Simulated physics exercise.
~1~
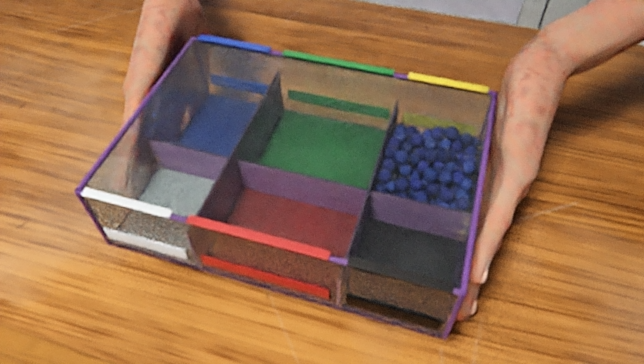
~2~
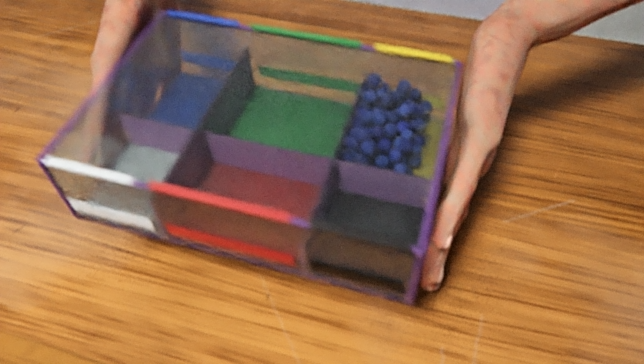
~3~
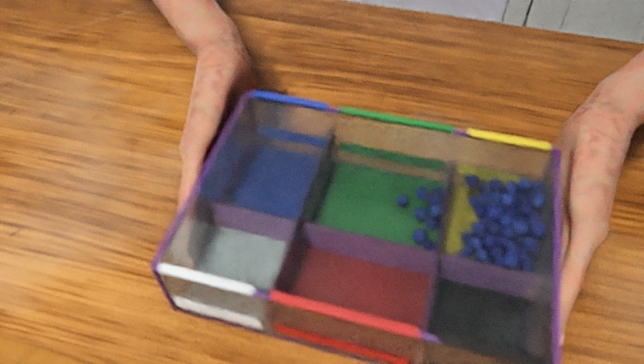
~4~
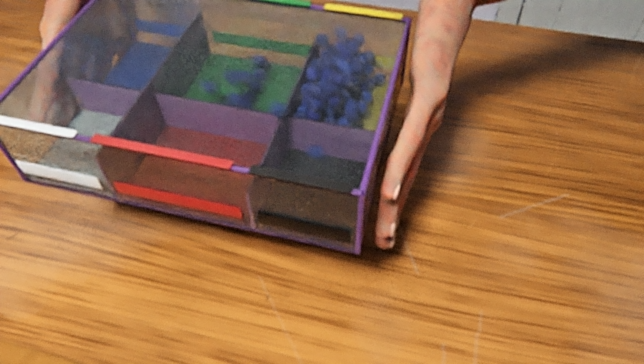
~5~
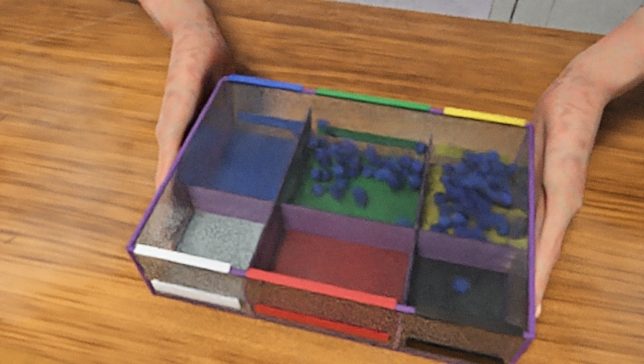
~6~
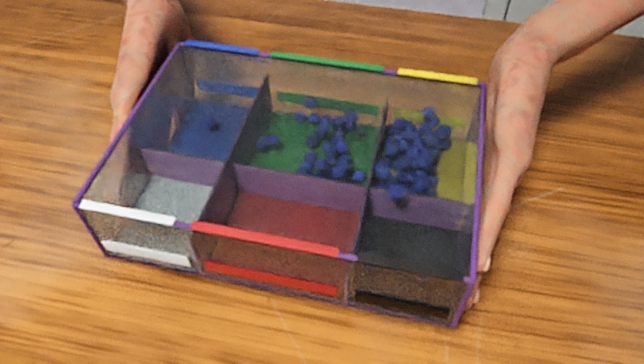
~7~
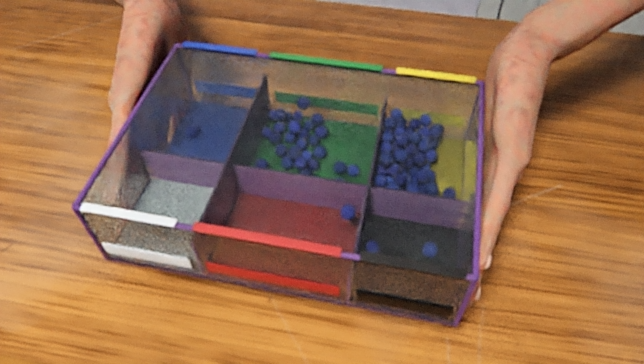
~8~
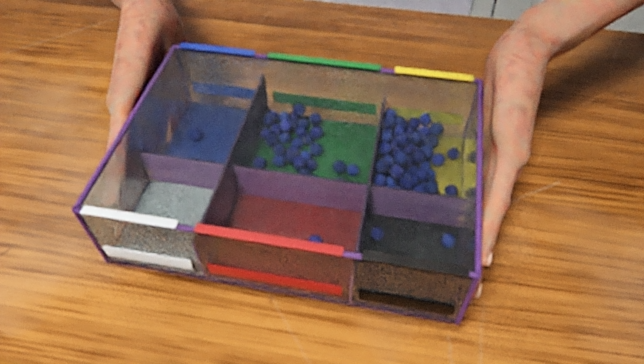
On a wooden table, hands shake a divided box, spreading blueberries from yellow mainly into green.
